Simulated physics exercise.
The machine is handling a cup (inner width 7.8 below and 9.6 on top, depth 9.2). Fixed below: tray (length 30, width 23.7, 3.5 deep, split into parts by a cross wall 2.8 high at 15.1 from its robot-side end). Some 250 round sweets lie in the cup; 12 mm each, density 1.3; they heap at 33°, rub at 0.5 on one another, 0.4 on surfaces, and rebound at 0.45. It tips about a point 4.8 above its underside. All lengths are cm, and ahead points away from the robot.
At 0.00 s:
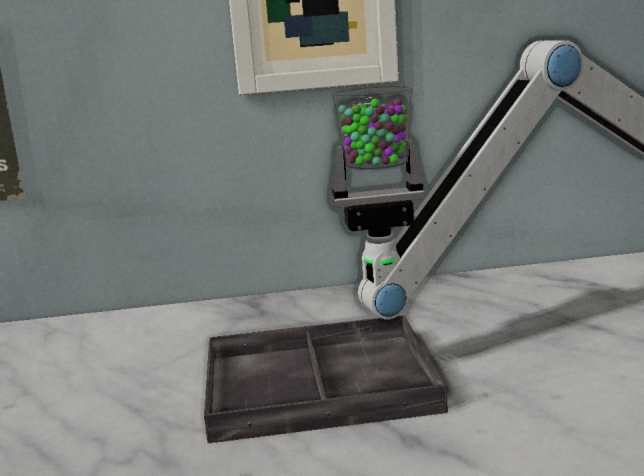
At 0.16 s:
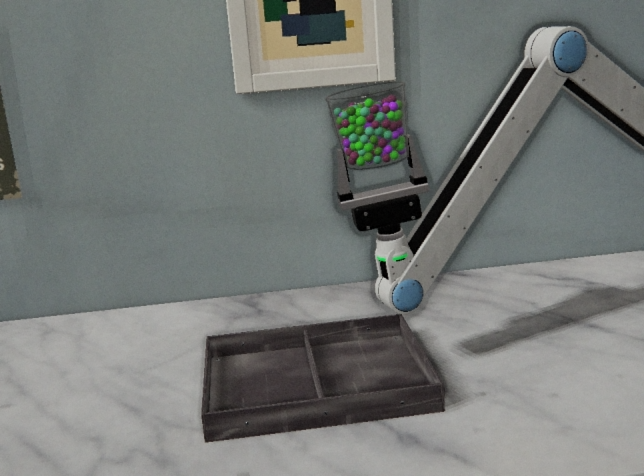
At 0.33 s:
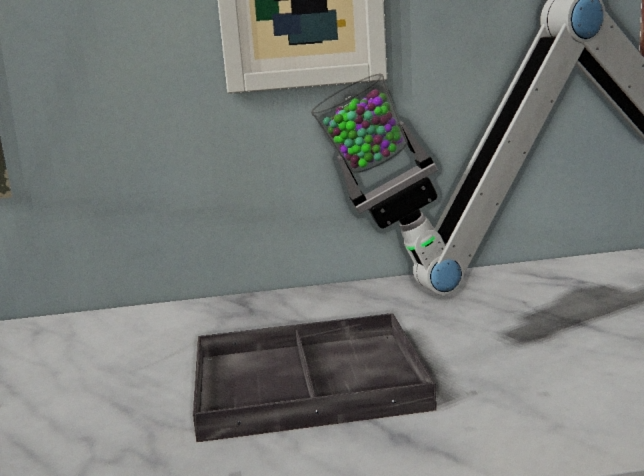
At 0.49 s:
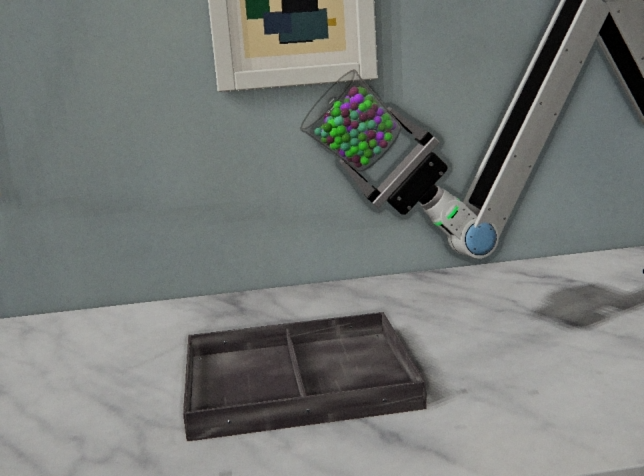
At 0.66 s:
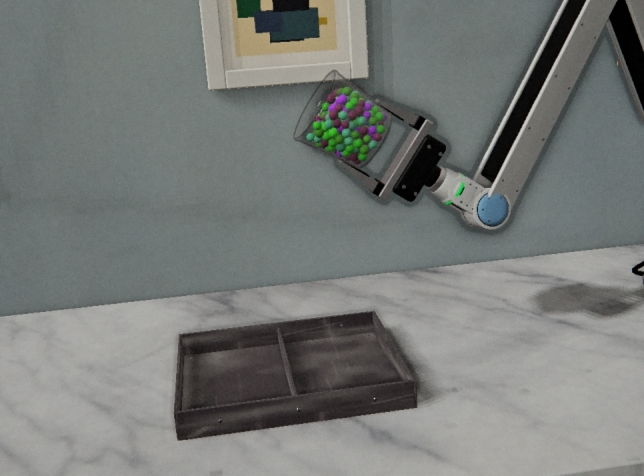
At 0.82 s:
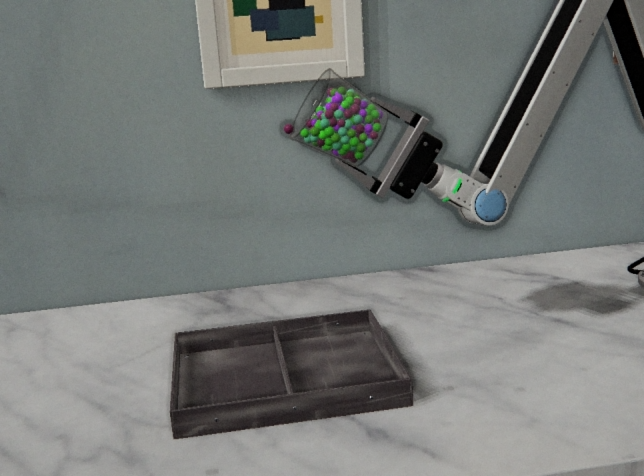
Above a divided dark tray on a marble counter, a robot arm raised a clear cup of colorful little balls and tilted it steadily to the left, until one ball slipped past the rim.
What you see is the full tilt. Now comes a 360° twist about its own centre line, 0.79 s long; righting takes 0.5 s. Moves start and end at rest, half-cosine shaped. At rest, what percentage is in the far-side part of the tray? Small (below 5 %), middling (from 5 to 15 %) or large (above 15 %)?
A small share, below 5 %, ends in the far-side part of the tray.
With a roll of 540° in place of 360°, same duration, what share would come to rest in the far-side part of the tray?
In that case some 0 per cent.
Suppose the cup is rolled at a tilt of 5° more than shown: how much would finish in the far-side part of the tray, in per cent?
It would be near 5 per cent.
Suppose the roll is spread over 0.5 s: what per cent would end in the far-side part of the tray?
Then about 0 per cent.
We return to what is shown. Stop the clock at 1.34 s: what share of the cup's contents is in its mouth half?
Roughly 45 per cent.
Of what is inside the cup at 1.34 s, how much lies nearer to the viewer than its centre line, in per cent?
Roughly 55 per cent.
By 1.34 s, tipped 56°, highest piece 40 above the table; 246 in the cup, 1 in the far-side part.
By 1.85 s, tipped 29°, highest piece 38 above the table; 244 in the cup, 2 in the far-side part, 1 in flight or on a rim.
By 2.31 s, upright, highest piece 40 above the table; 244 in the cup, 3 in the far-side part.
By 3.01 s, upright, highest piece 40 above the table; 244 in the cup, 3 in the far-side part.
Final count, 244 in the cup, 3 in the far-side part. That is 1 % in the far-side part of the tray.
